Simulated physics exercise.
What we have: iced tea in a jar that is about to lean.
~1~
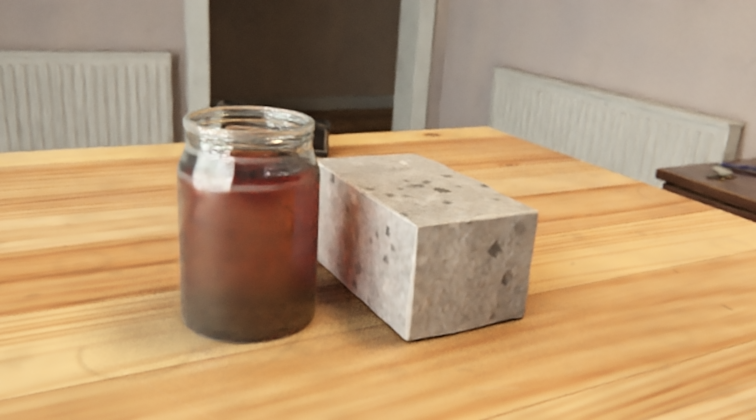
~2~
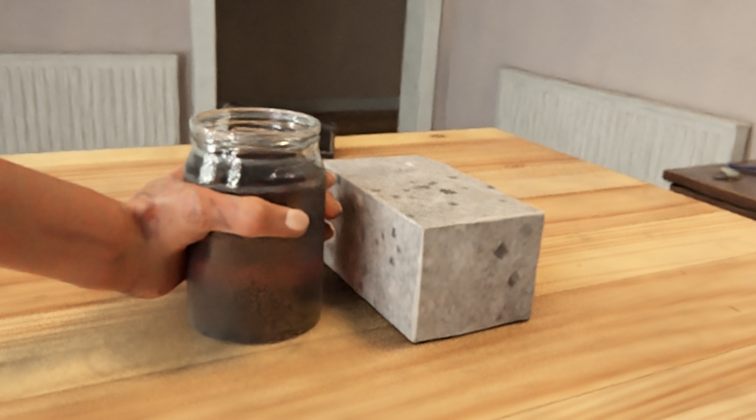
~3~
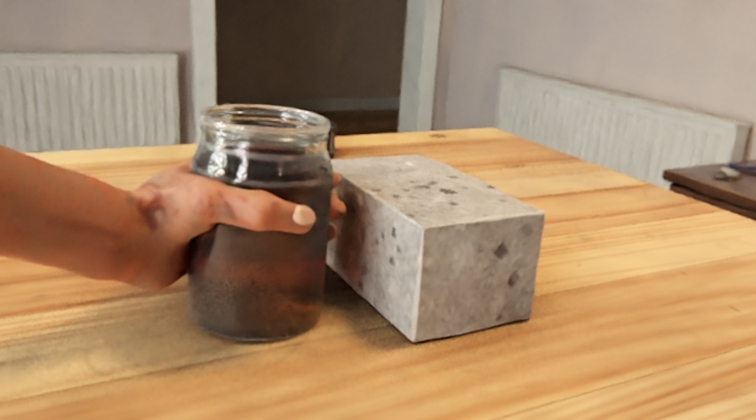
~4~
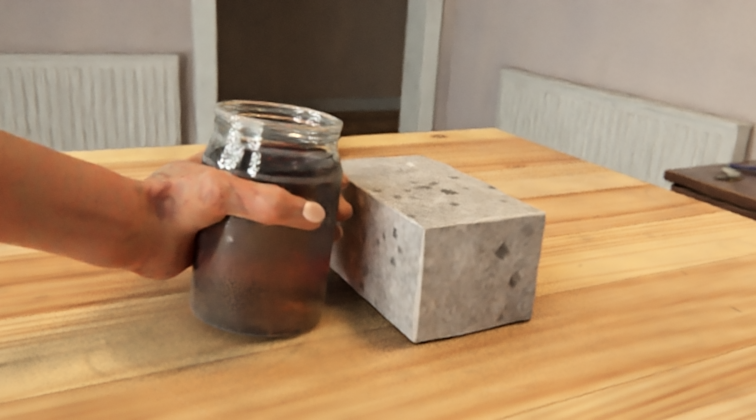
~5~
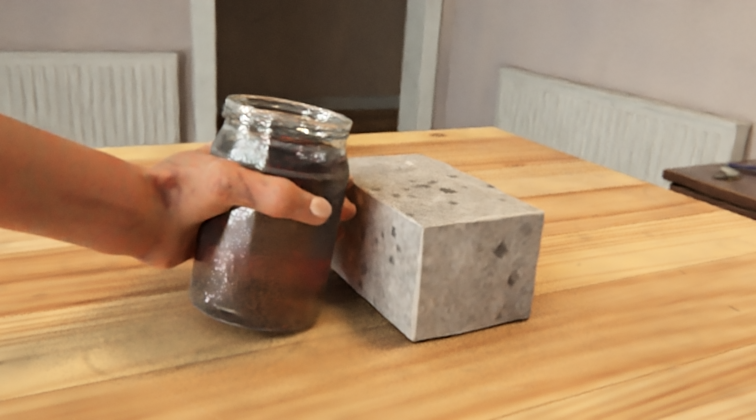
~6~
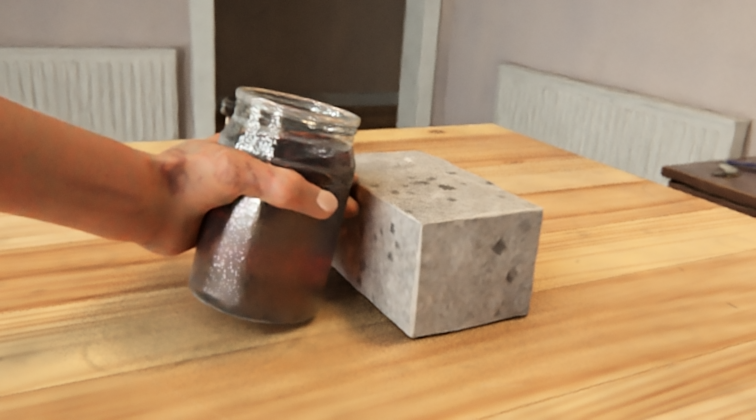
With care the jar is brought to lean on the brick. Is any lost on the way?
As it turns out, it stays dry outside.
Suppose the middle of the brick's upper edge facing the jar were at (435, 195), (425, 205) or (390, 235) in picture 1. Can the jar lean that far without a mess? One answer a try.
One after the other: Slops over, wets the top, wets the top.
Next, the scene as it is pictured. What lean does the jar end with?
About 20°.
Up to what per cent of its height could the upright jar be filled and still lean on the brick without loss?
Roughly 90 per cent.
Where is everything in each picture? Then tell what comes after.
It stands upright; jar (249, 214) about three quarters full, in the first frame.
A hand takes hold; jar about three quarters full, surface at (255, 163); brick (418, 235), in the second frame.
It is leaning; jar (262, 212) about three quarters full, in the third frame.
Tipping on its foot; jar about three quarters full, surface at (274, 156); brick (419, 236), in the fourth frame.
The top moves towards the brick; jar (274, 203) about three quarters full, in the fifth frame.
On the way over; jar about three quarters full, surface at (291, 144); brick (417, 231), in the sixth frame.
A moment on, the jar leans by about 15°; all is still inside.
Further on, the jar leans by about 20°; all is still inside.
When it is over, the jar leans by about 20°, against the brick; all is still inside.
